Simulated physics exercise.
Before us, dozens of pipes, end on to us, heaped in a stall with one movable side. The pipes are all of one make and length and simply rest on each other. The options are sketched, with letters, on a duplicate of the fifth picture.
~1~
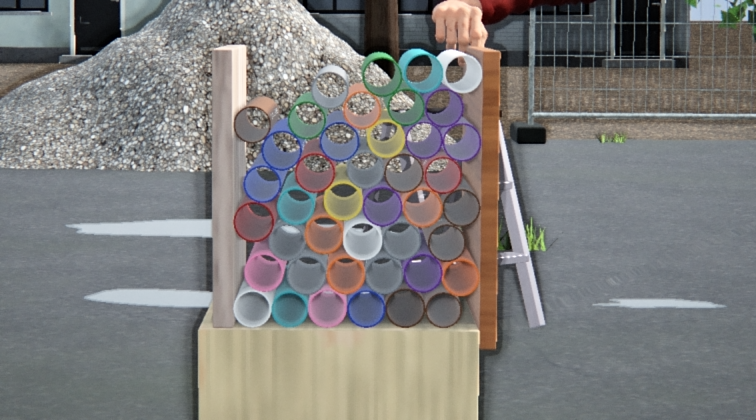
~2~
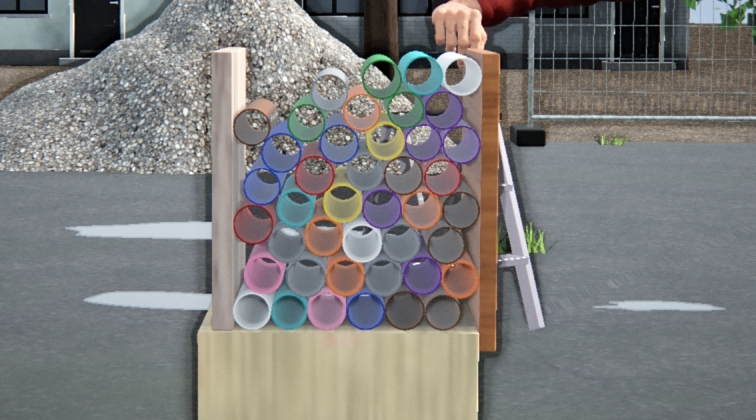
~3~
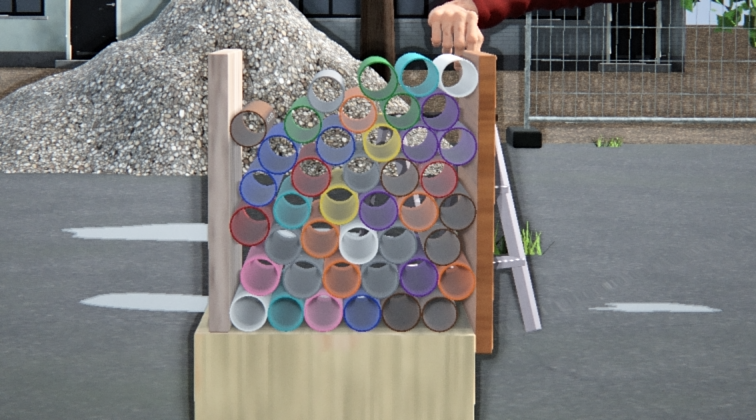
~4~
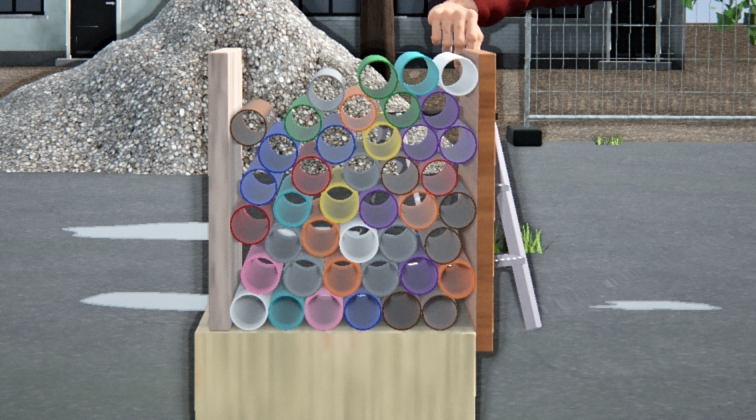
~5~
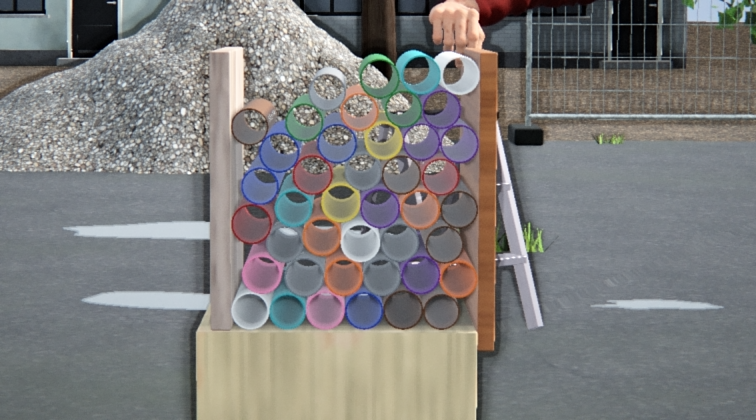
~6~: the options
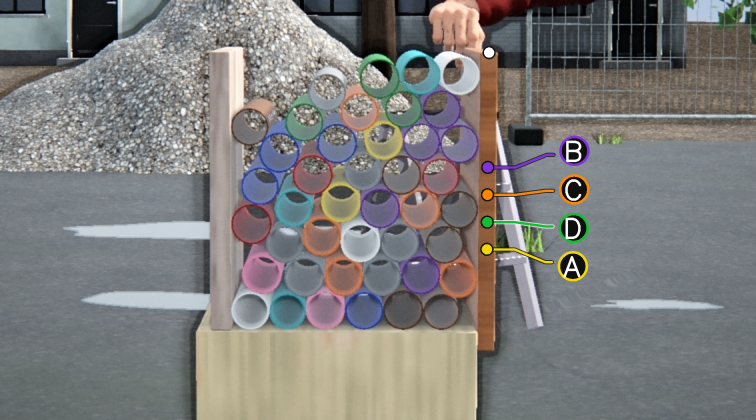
On a paved yard before a gravel heap, colourful pipes lie stacked between upright boards on a pale block while a hand rests atop the right-hand board; the view shifts very slightly, and the pile stays essentially still.
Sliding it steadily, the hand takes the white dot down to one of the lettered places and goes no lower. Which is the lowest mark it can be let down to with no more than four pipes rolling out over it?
Mark D is as low as it can go.
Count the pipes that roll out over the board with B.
At B the number is one.
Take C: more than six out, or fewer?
At C, fewer than six.
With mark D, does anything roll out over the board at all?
At D: Yes.
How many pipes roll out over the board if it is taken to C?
It comes to four.
On the marked copy, A at (487, 249); B at (488, 167); C at (487, 195); D at (487, 222); the white dot at (489, 52).
Taking D. A third of the way, top of the board (479, 125).
Two thirds of the way, top of the board (478, 206).
When it is over, top of the board (478, 221), four out over the board.
As for the rest, A more than four out over the board; B one out over the board; C four out over the board.
